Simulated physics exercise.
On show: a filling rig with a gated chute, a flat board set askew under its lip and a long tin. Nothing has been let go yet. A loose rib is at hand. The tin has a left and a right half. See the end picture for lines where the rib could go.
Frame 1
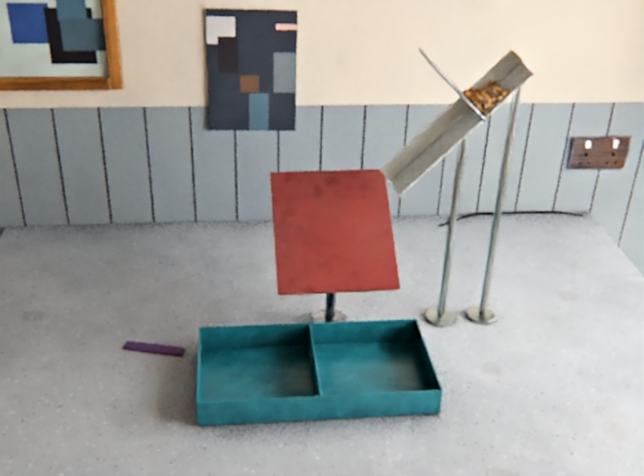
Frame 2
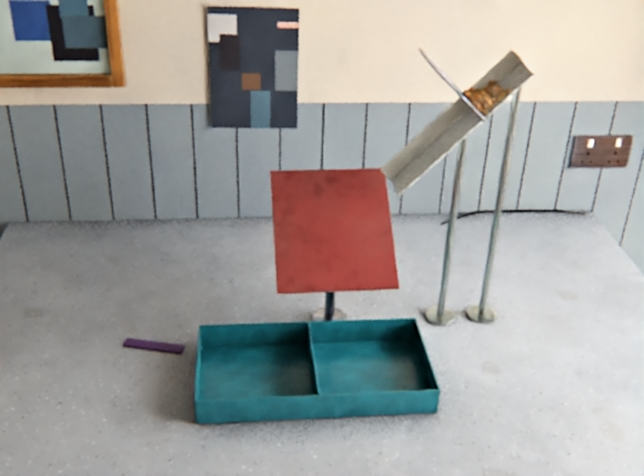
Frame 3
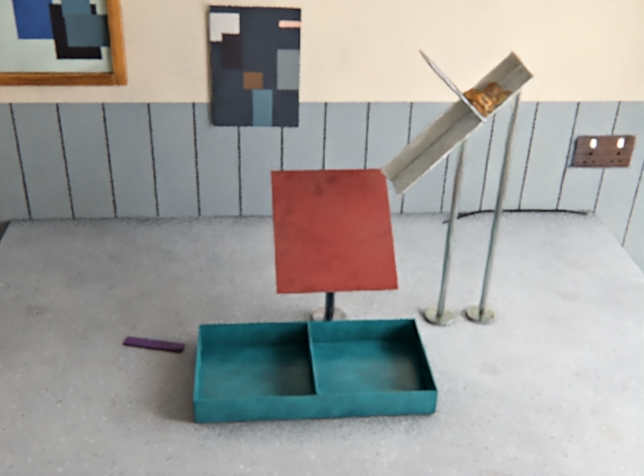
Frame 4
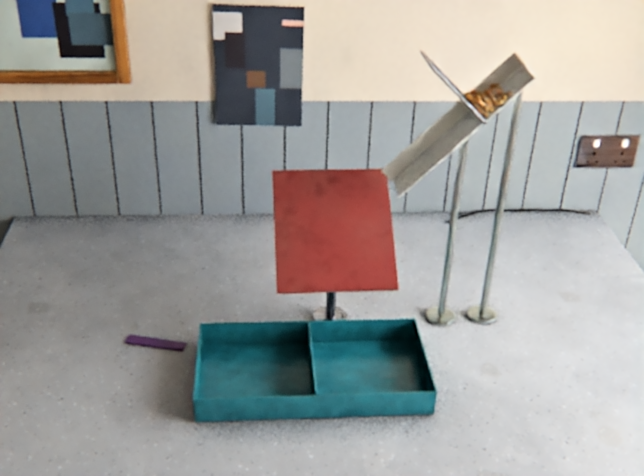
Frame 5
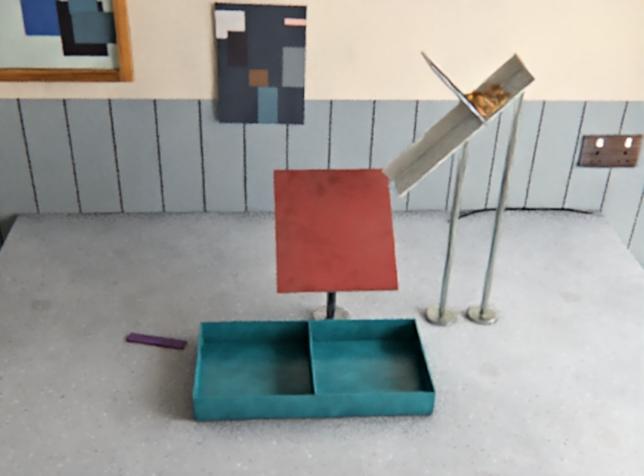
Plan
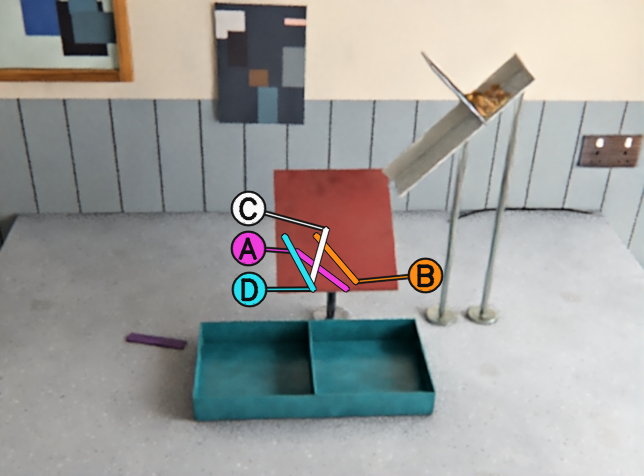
To begin with, a pale sloping chute on two stands holds small golden-brown pieces behind its gate, above a tilted red board, a teal two-part tin and a purple strip. The viewpoint then drifts very slightly, while the pieces, chute, board, tin and strip all stay still through to the end.
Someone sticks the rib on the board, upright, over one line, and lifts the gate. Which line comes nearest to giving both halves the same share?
C.
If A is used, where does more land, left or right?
Right.
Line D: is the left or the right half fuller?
The right half.
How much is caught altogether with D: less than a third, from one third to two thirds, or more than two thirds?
More than two thirds.
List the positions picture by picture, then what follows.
Load behind the gate at (486, 96), round wooden beads; lip of the chute at (396, 189), sloping fairly steeply, in the first picture.
Middle of the board at (333, 228), tilted fairly steeply; middle of its low edge at (339, 291); of its high edge at (328, 169), in the second picture.
Front corners of the tin at (194, 400) and (438, 391); front end of its middle wall at (318, 395), in the third picture.
Middle of the load at (487, 99); lip at (396, 190), in the fourth picture.
Middle of the load at (488, 100); lip at (397, 190), in the fifth picture.
On the marked copy, line A from (296, 251) to (346, 288); line B from (316, 235) to (355, 281); line C from (326, 229) to (310, 285); line D from (284, 236) to (313, 289).
For line A, of what is caught, a small part in the left half, nearly all in the right.
For line B, of what is caught, a small part in the left half, most in the right.
For line C, of what is caught, about half in the left half, about half in the right.
For line D, of what is caught, a small part in the left half, most in the right.
